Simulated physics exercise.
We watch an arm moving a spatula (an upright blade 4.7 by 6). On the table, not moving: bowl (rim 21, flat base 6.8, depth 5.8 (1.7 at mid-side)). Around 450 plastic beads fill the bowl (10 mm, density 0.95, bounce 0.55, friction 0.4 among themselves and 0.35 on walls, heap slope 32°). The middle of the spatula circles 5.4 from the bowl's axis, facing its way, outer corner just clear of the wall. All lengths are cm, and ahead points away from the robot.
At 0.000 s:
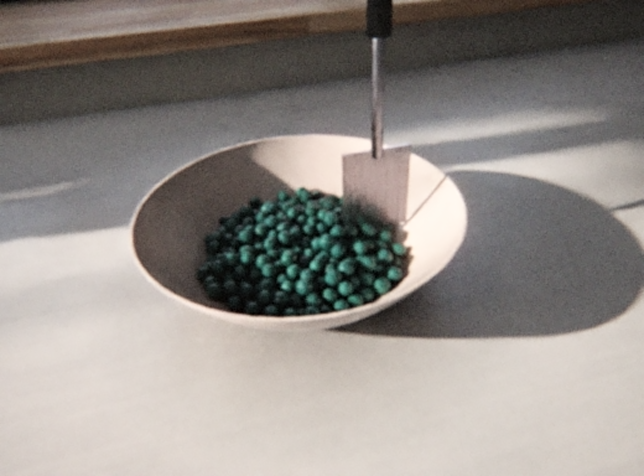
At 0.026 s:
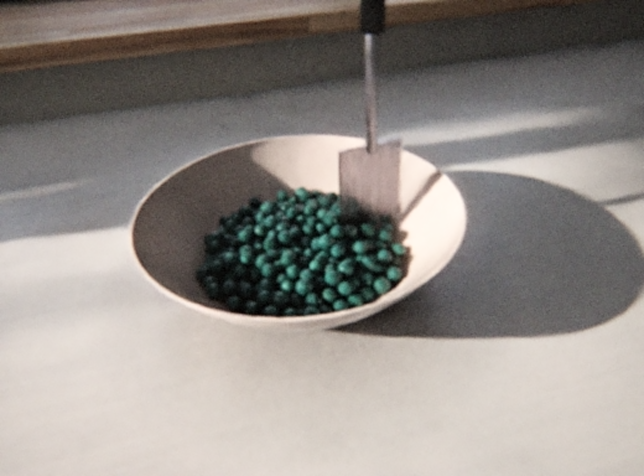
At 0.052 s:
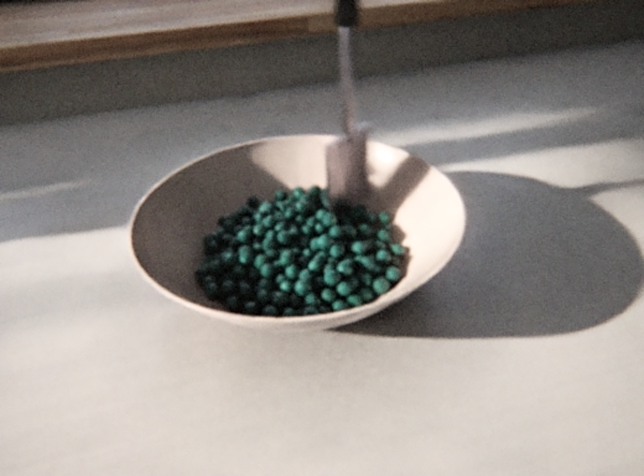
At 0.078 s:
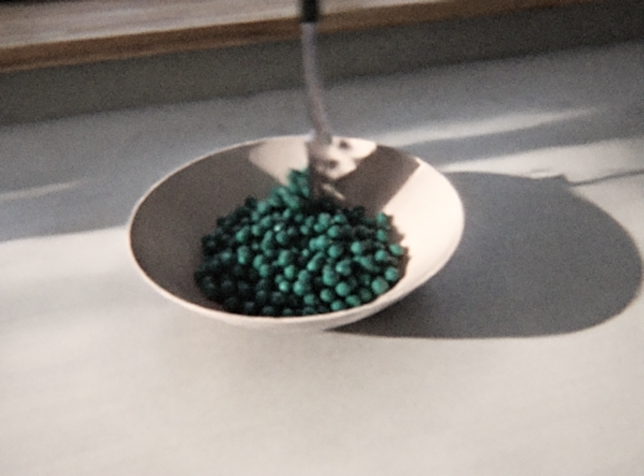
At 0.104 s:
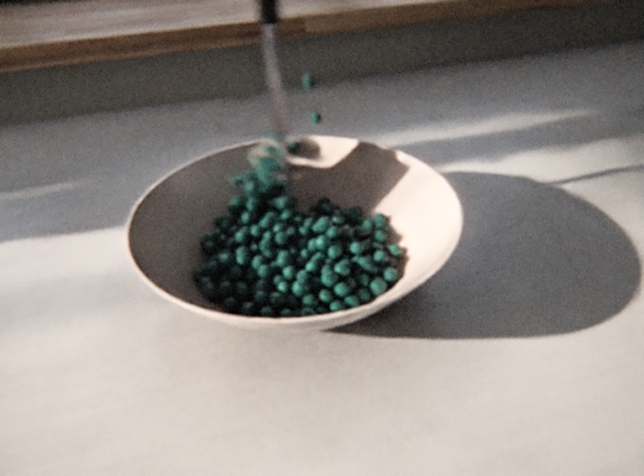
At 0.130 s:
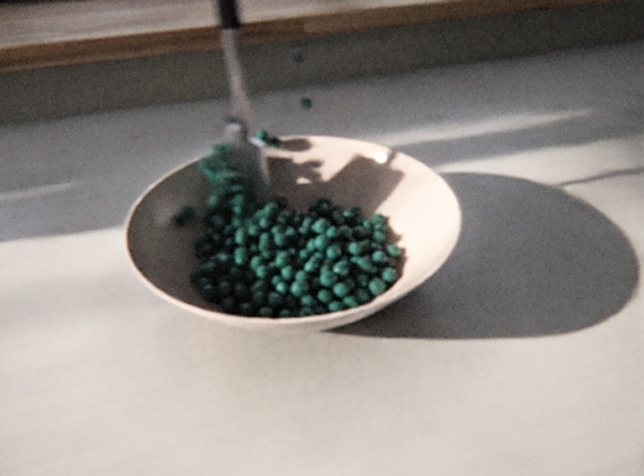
A spatula standing upright in a pale bowl of green beads swept leftward around the far side, slowly at first, pushing beads up along the wall and flinging a couple into the air.
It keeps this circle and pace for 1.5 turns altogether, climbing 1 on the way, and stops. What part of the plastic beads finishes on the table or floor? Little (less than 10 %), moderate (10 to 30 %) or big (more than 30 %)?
A moderate share, 10 to 30 %, ends on the table or floor.
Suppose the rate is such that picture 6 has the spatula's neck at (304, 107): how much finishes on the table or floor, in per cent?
About 0 per cent.
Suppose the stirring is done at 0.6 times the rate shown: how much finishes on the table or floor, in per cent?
Some 0 per cent.
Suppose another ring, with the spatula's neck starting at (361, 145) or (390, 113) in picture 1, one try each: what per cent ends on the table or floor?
Some 30 and 0 per cent.
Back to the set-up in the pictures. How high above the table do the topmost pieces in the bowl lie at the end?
Roughly 4.0 cm.
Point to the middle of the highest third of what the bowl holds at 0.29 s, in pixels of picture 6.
Around (303, 261).
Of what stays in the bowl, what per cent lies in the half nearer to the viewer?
About 50 per cent.
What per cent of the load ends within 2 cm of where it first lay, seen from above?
About 75 per cent.
After 0.29 s, 274° round, highest piece 9 above the table; 408 in the bowl, 7 on the table or floor, 31 in flight or on the tool.
After 0.45 s, 78° round, highest piece 10 above the table; 387 in the bowl, 46 on the table or floor, 13 in flight or on the tool.
After 0.74 s, 180° round, highest piece 4 above the table; 383 in the bowl, 63 on the table or floor.
After 1.44 s, 180° round, highest piece 4 above the table; 383 in the bowl, 63 on the table or floor.
In the end, 383 in the bowl, 63 on the table or floor. That is 14 % on the table or floor.
